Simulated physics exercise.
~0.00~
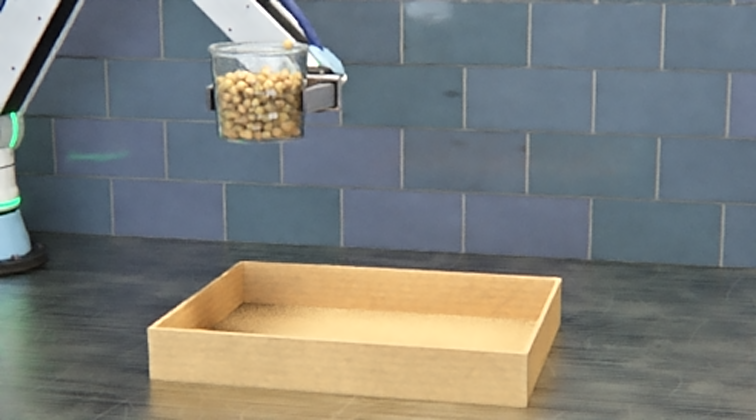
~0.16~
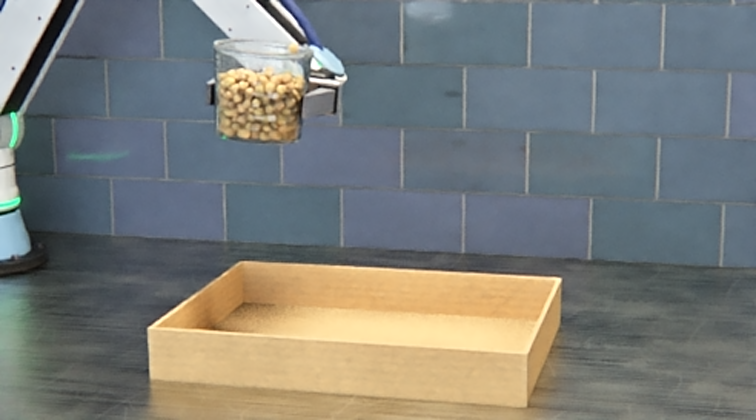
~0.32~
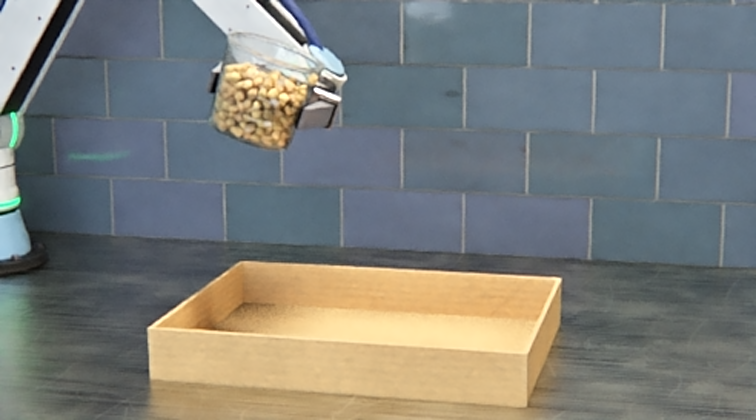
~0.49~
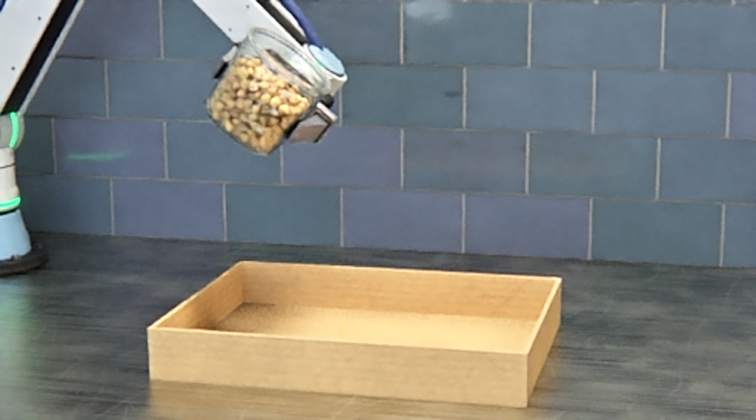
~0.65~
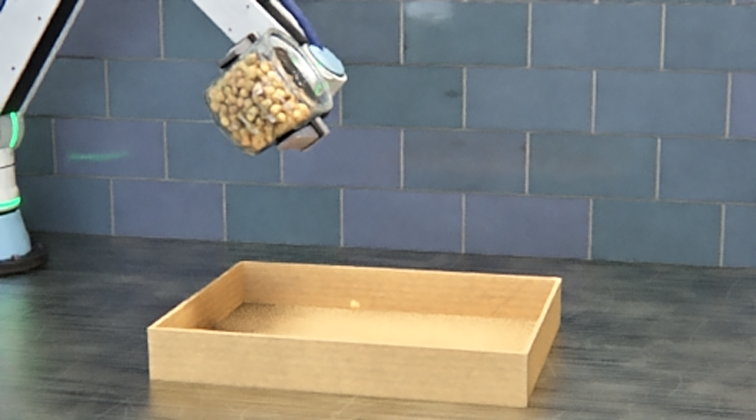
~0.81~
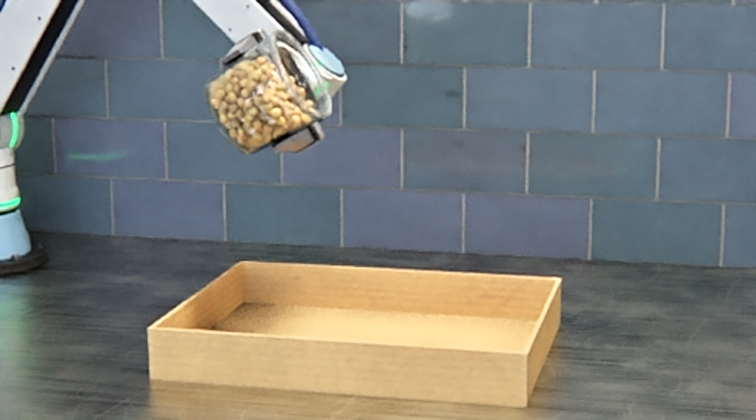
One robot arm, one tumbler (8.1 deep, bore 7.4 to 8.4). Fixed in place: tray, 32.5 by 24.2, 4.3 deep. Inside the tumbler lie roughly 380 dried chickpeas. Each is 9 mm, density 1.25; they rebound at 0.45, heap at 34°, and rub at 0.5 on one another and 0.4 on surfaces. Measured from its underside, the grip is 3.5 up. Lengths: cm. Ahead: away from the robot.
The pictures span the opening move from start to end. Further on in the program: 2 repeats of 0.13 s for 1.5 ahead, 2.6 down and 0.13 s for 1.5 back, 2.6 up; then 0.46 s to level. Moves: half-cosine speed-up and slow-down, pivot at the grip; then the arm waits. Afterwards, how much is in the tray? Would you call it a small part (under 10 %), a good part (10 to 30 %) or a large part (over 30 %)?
I'd call it a small part.
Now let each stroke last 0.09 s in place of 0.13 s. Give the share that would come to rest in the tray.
I'd expect close to 5 in a hundred.
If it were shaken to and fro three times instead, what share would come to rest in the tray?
About 0 %.
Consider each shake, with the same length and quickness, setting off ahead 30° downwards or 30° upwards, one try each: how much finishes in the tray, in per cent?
Estimates, in order: 5 % then 15 %.
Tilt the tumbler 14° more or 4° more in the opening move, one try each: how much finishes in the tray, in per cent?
First try near 5 %, second near 0 %.
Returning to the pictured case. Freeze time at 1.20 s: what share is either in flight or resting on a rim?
Some 1 percent.
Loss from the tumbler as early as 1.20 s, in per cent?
About 0 per cent so far.
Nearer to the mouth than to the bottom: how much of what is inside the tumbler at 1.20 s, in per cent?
35 %.
By 1.20 s, tilted 59° forward, highest piece 23 above the table; 376 in the tumbler, 1 in the tray, 2 in flight or on a rim.
By 1.59 s, tilted 23° forward, highest piece 26 above the table; 376 in the tumbler, 3 in the tray.
By 1.99 s, level, highest piece 28 above the table; 376 in the tumbler, 3 in the tray.
By 3.04 s, level, highest piece 28 above the table; 376 in the tumbler, 3 in the tray.
Final count, 376 in the tumbler, 3 in the tray. That is 1 % in the tray.
